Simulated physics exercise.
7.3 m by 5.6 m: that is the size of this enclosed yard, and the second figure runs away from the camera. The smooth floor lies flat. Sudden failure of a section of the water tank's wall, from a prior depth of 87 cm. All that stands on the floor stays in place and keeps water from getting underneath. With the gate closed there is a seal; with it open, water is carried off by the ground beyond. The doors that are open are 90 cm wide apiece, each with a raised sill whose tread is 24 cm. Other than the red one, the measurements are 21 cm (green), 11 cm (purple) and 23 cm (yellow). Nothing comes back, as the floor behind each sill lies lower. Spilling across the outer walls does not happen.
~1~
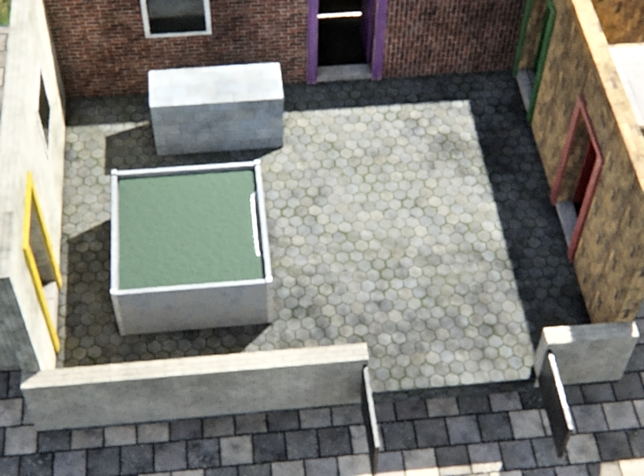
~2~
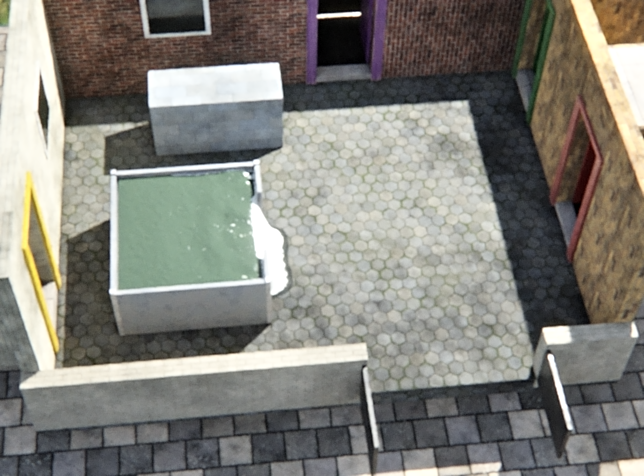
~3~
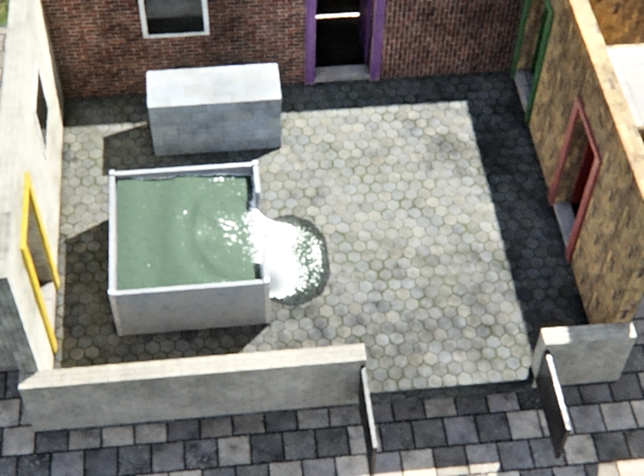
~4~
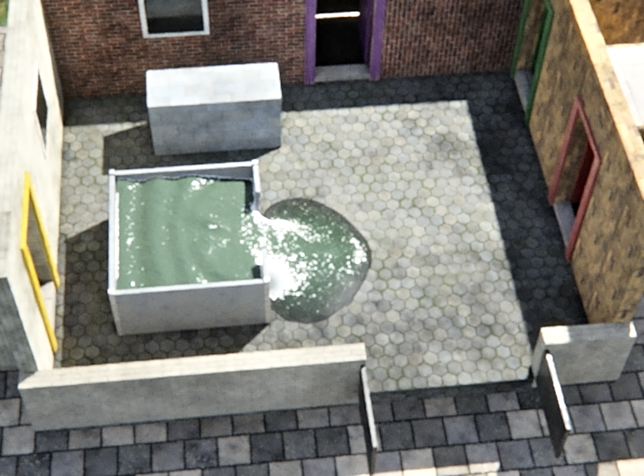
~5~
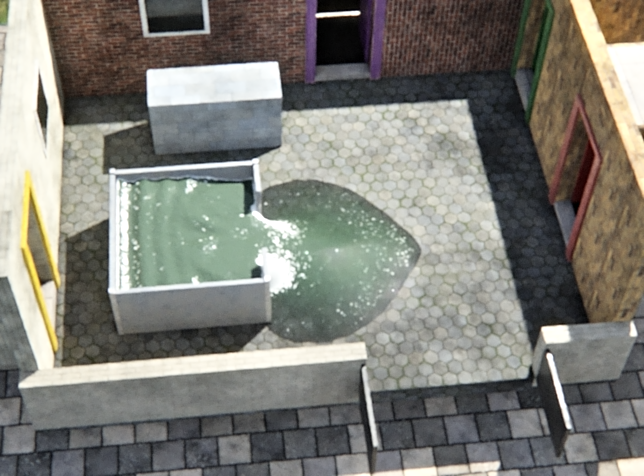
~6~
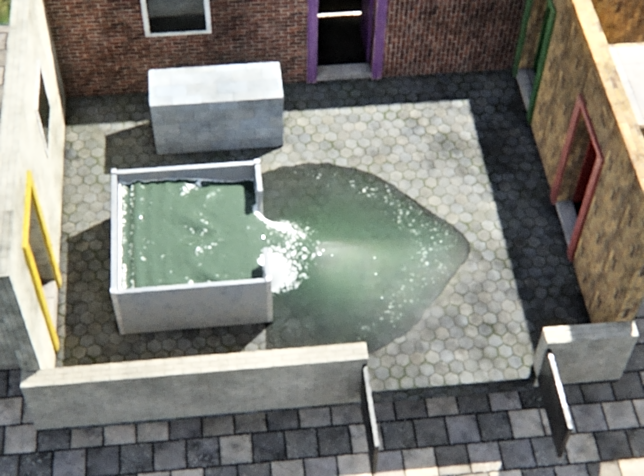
Foamy water burst from the right side of a square tank in a walled yard and spread rightward across the pale paving in a widening, pointed pool, while the water left inside rippled and sank.
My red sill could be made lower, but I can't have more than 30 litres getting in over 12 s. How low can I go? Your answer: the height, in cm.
You could bring it down to roughly 21 cm.
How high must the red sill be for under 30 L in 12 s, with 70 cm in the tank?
I'd go with near 16 cm then.
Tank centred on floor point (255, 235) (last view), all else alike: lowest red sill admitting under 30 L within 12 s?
Some 26 cm.
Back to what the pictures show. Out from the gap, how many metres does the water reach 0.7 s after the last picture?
4.6 m.
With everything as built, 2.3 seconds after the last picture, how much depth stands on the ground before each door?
Lab note, cm: Green 20; red 23; purple 3; yellow 0.
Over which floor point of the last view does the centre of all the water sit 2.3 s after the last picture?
I'd put it close to (343, 239).
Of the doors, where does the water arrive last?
Yellow, last of all.
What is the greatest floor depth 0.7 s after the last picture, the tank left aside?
Up to some 43 centimetres, I'd say.
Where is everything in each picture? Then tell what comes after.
In the first frame, still water, 87 cm deep, in the water tank at (189, 229); the red door at (576, 184) is dry.
In the second frame, the gap is at (261, 249), the front 0.3 m out at (287, 283); the back of the water tank holds 87 cm.
In the third frame, the front is at (323, 277), 0.9 m from the gap at (260, 251); 1.1 m2 of floor is wet, 87 cm left at the back.
In the fourth frame, the gap is at (260, 251), the front 1.5 m out at (366, 256); the back of the water tank holds 84 cm.
In the fifth frame, the front is at (413, 255), 2.2 m from the gap at (260, 249); 4.4 m2 of floor is wet, 75 cm left at the back.
In the sixth frame, the front is at (464, 252), 2.9 m from the gap at (262, 248); 6.8 m2 of floor is wet, 74 cm left at the back; 1.5 m in a straight line remain to the red door at (576, 184).
Then, 0.7 s after the last picture water covers 50 % of the floor, deepest (43 cm) near (277, 263); 13 cm at the red door, 14 litres in over its 9 cm sill.
Then, 2.3 s after the last picture water covers 55 % of the floor, deepest (31 cm) near (511, 77); 23 cm at the red door, 169 litres in over its 9 cm sill.
Then, 11.3 s after the last picture water covers 90 % of the floor, deepest (11 cm) near (67, 97); 7 cm at the red door, 279 litres in over its 9 cm sill.
At the red door as built, the water peaked near 26 cm, 1.7 s after the last picture.
With a sill of 19.5 cm, 45 litres would have come in within the 12 s; with 26.5 cm, 4 litres. So under 30 litres takes about 21 cm.
